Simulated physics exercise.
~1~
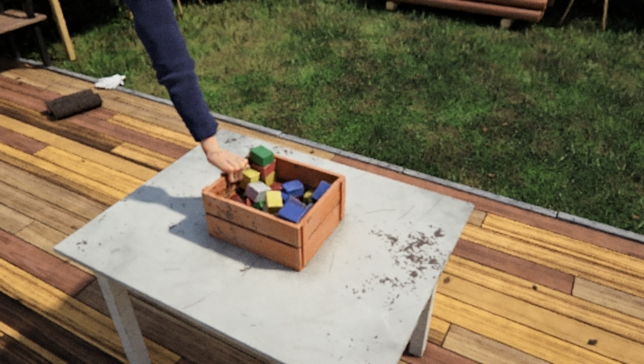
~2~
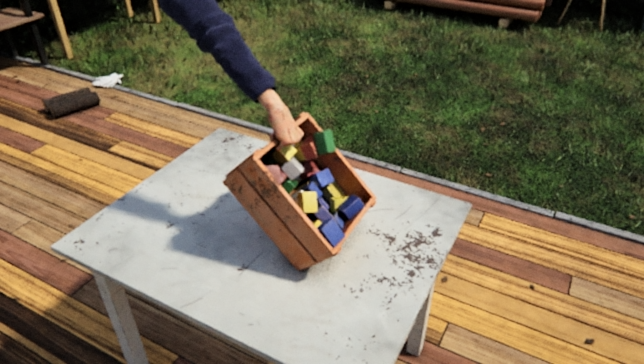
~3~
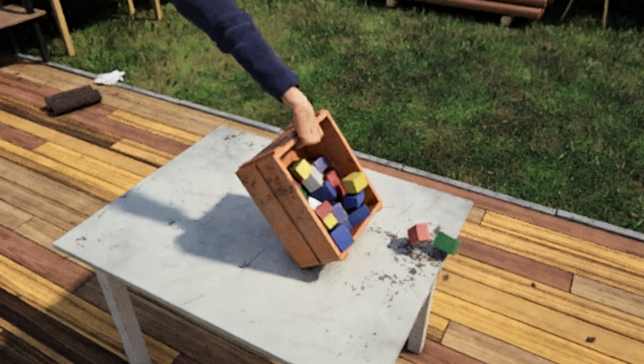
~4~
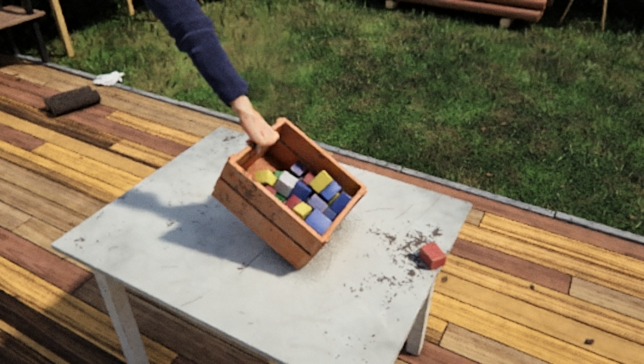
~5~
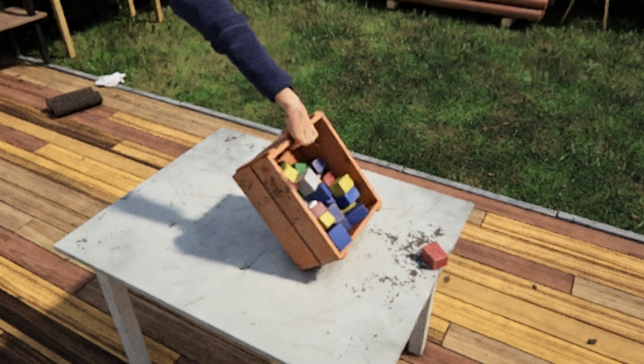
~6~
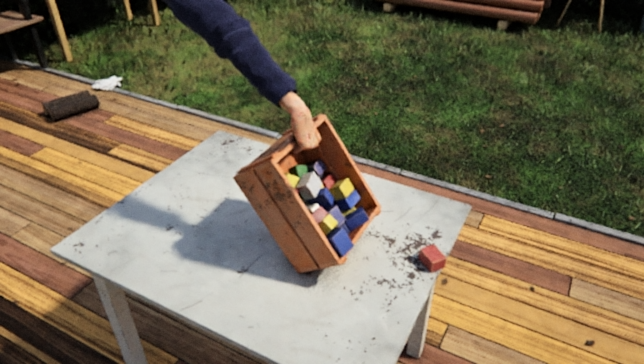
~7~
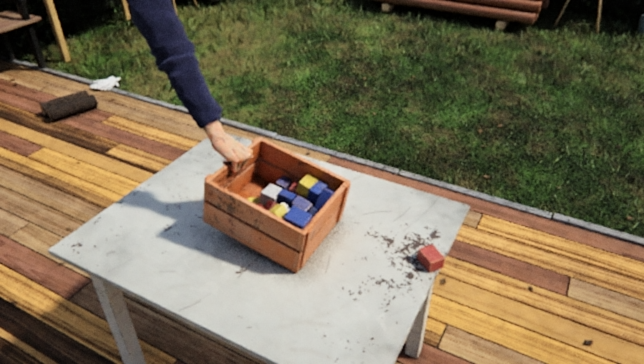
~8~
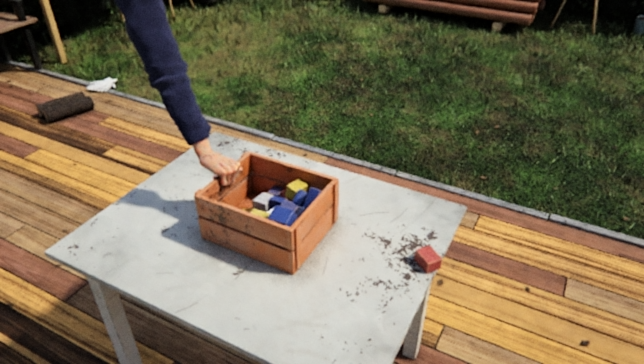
A hand tipped a wooden crate of colourful toy bricks up from its left side on a table outdoors, and a red and a green one tumbled out. After more tilting, it lowered the crate flat, leaving the red one on the tabletop.
